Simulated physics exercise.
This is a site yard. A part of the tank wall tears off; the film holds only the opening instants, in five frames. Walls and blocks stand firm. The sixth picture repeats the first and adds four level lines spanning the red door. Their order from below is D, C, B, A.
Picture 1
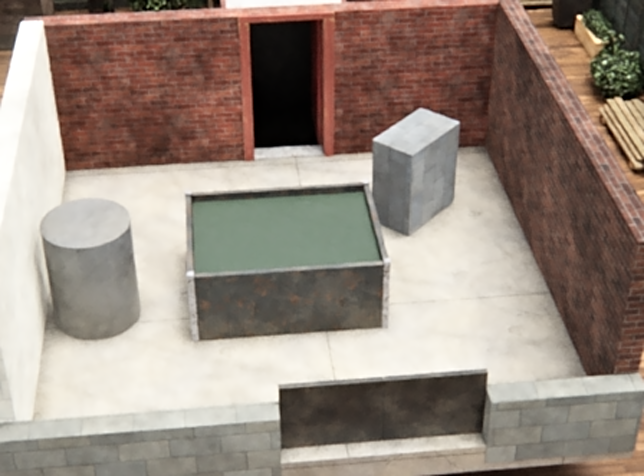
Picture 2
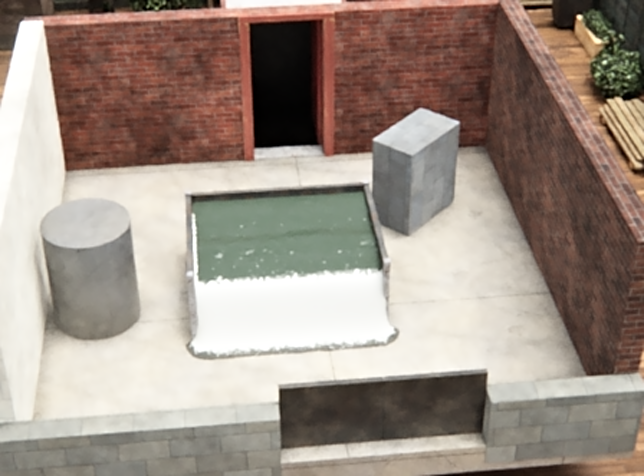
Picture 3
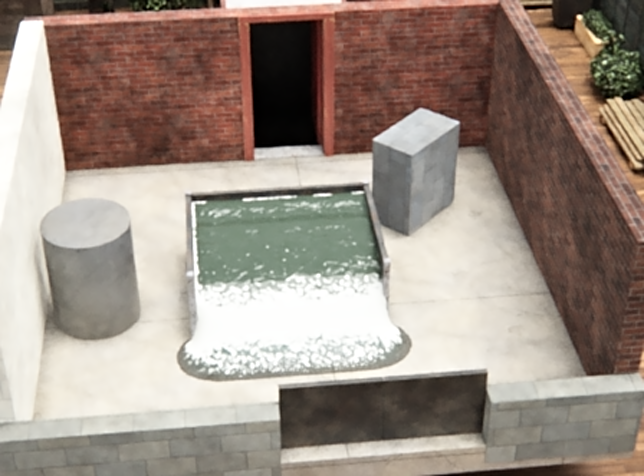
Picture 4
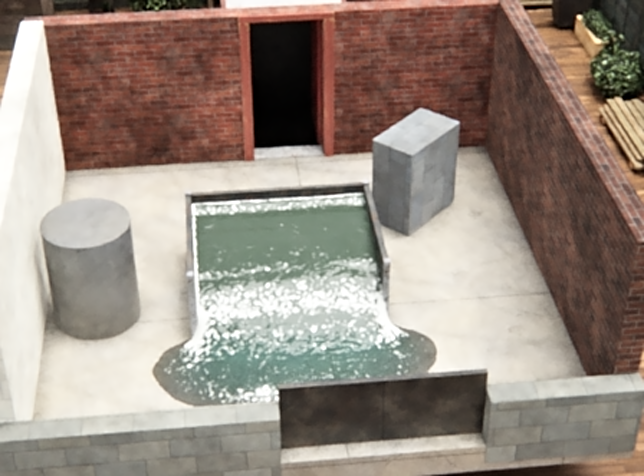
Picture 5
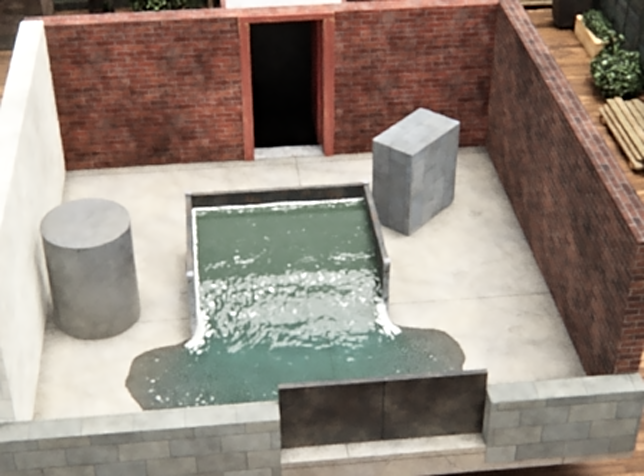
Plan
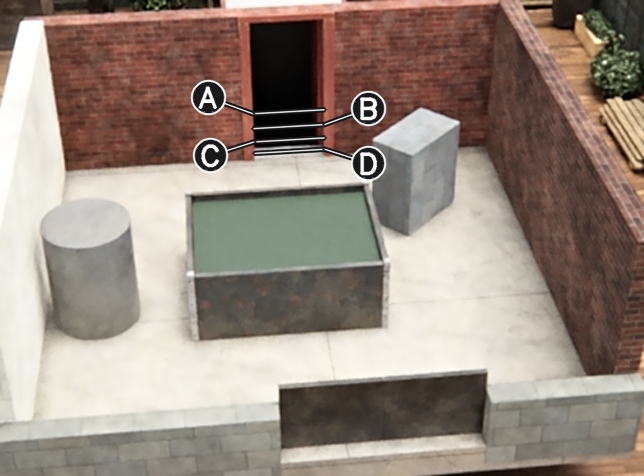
Green water pours out of the front of a dark, low-walled tank in a walled site yard, seen from above by a camera that stays still. A grey cylinder stands to the left, a grey block to the right, a red doorway behind and a shut dark gate in the grey front wall. The water drops in a white, foaming sheet, then spreads forward and sideways across the pale floor as its level in the tank sinks.
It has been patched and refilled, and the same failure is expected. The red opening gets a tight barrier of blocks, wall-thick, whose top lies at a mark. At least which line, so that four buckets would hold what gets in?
D.
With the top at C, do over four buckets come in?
No, not at all.
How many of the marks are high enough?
All four.
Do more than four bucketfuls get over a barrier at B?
No, not at all.
On the marked copy, A at (288, 111); B at (289, 126); C at (289, 139); D at (289, 151); from the bottom up D, C, B, A.
Choosing A, nothing gets over.
Choosing B, nothing gets over.
Choosing C, nothing gets over.
Choosing D, a splash gets over, under a bucket.
